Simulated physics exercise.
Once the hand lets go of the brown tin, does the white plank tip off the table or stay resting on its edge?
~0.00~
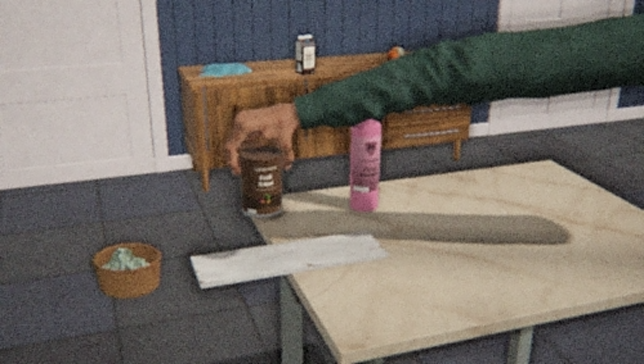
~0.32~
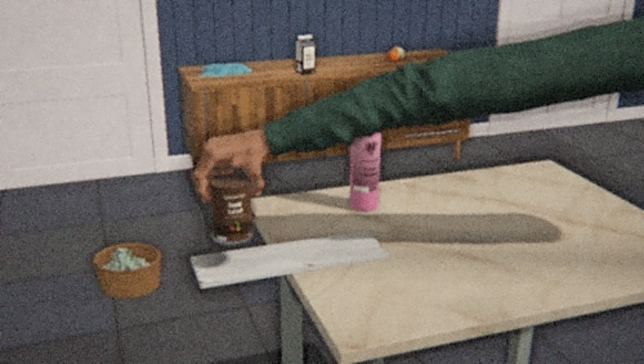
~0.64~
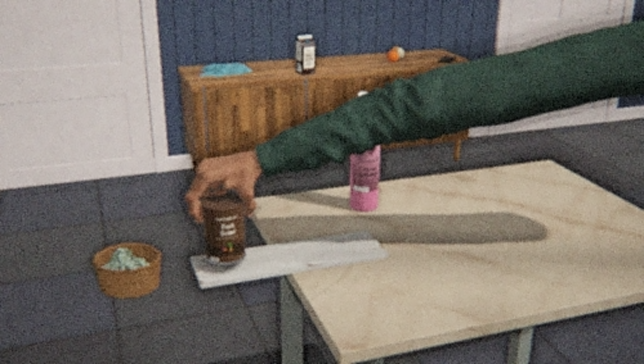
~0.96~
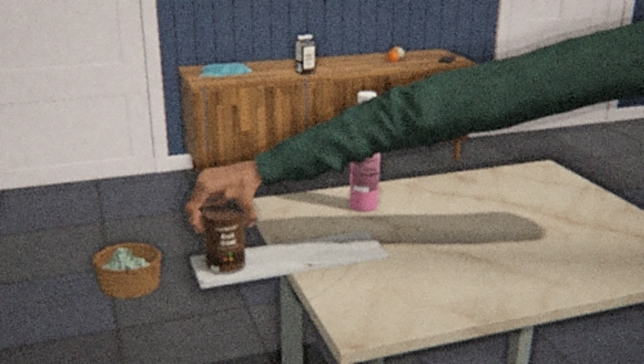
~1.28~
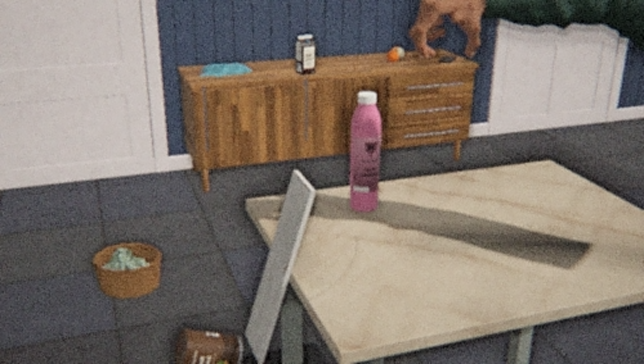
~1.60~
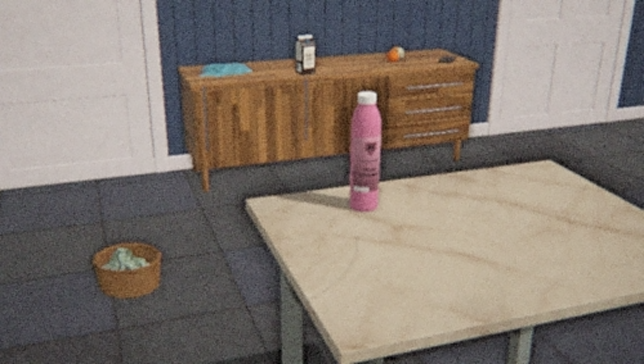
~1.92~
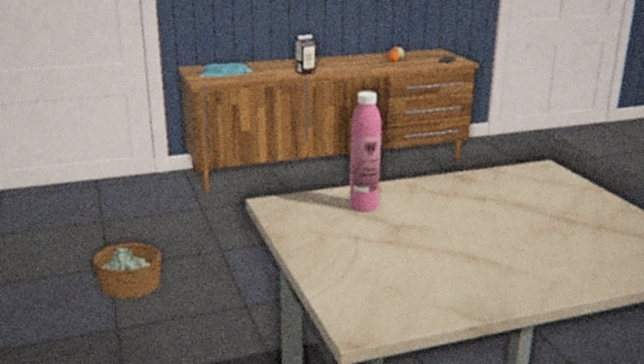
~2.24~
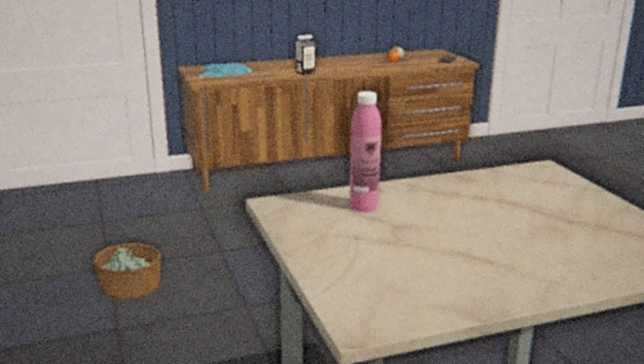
The white plank tips off the table's edge and comes down, along with the brown tin.
